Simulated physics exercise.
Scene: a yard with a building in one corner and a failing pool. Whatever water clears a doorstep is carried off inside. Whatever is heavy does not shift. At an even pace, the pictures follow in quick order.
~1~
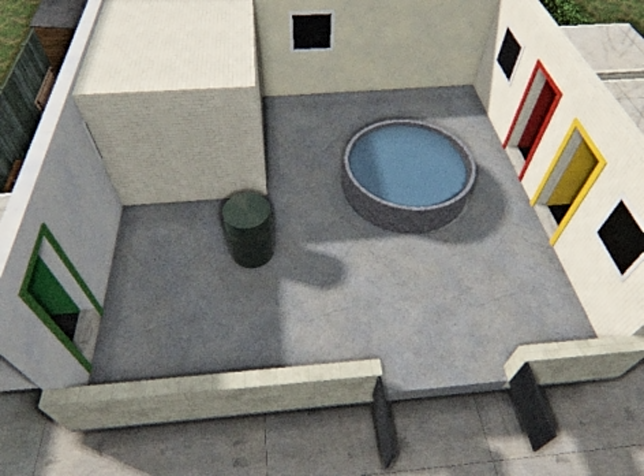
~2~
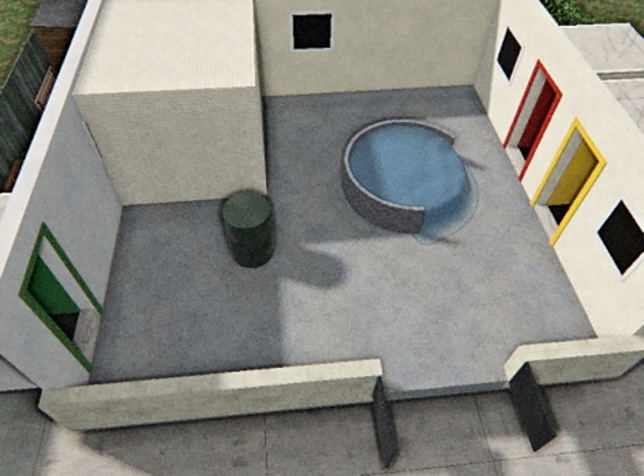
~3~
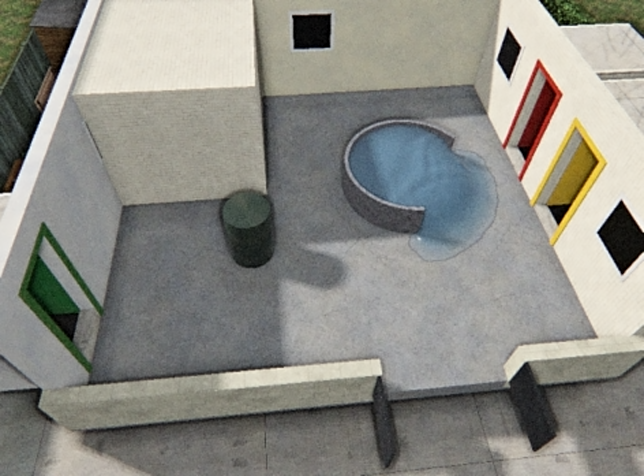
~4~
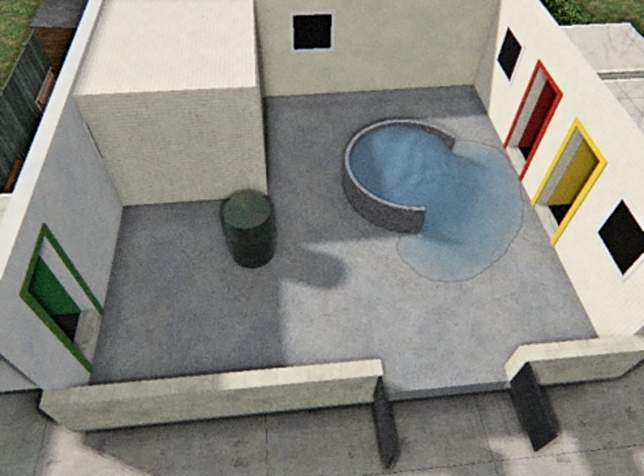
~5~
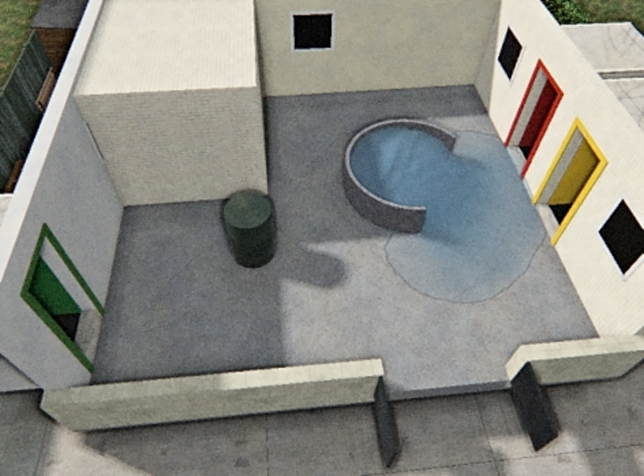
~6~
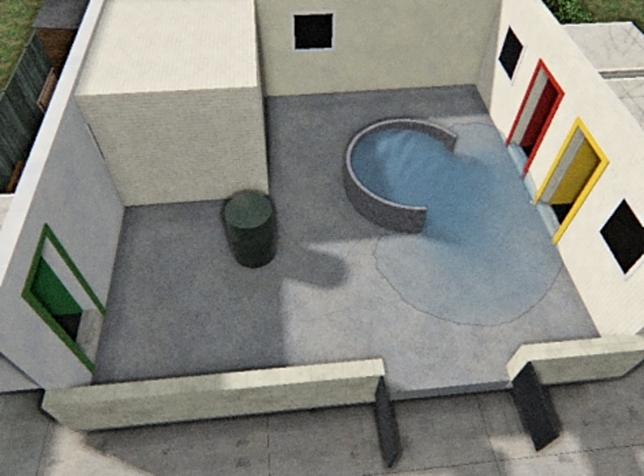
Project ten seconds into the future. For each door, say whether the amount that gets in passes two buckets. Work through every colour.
One by one: The red door will be deluged; the yellow door will be deluged; the green door will not go over two buckets.
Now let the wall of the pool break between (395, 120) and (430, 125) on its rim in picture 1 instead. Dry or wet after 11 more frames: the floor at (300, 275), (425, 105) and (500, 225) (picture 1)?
In turn: Untouched, swamped, untouched.
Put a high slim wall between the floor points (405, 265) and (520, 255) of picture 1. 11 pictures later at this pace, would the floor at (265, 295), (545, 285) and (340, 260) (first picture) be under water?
Taking the points in order - unwetted, wetted, wetted.
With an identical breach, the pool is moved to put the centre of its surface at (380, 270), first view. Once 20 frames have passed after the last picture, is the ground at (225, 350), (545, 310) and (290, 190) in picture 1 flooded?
So, in the order given, I'd say unaffected, soaked through, unaffected.
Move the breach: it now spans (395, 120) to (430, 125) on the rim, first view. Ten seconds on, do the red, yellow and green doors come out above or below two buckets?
At the doors, red never reaches it, yellow never reaches it and green never reaches it.
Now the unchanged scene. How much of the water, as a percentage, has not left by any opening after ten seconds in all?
My reading is around 70 percent.
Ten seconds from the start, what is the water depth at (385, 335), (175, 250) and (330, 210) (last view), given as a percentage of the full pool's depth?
Some 6, 8 and 4 in a hundred.
A moment on, water covers 30 % of the floor; the red door over two buckets in, the yellow door over two buckets in, the green door not reached.
Next, water covers 30 % of the floor; the red door far over two buckets in, the yellow door far over two buckets in, the green door not reached.
Then, water covers 40 % of the floor; the red door far over two buckets in, the yellow door far over two buckets in, the green door not reached.
Later, water covers 80 % of the floor; the red door far over two buckets in, the yellow door far over two buckets in, the green door wet at the sill, nothing in.
In the end, water covers 95 % of the floor; the red door far over two buckets in, the yellow door far over two buckets in, the green door wet at the sill, nothing in.
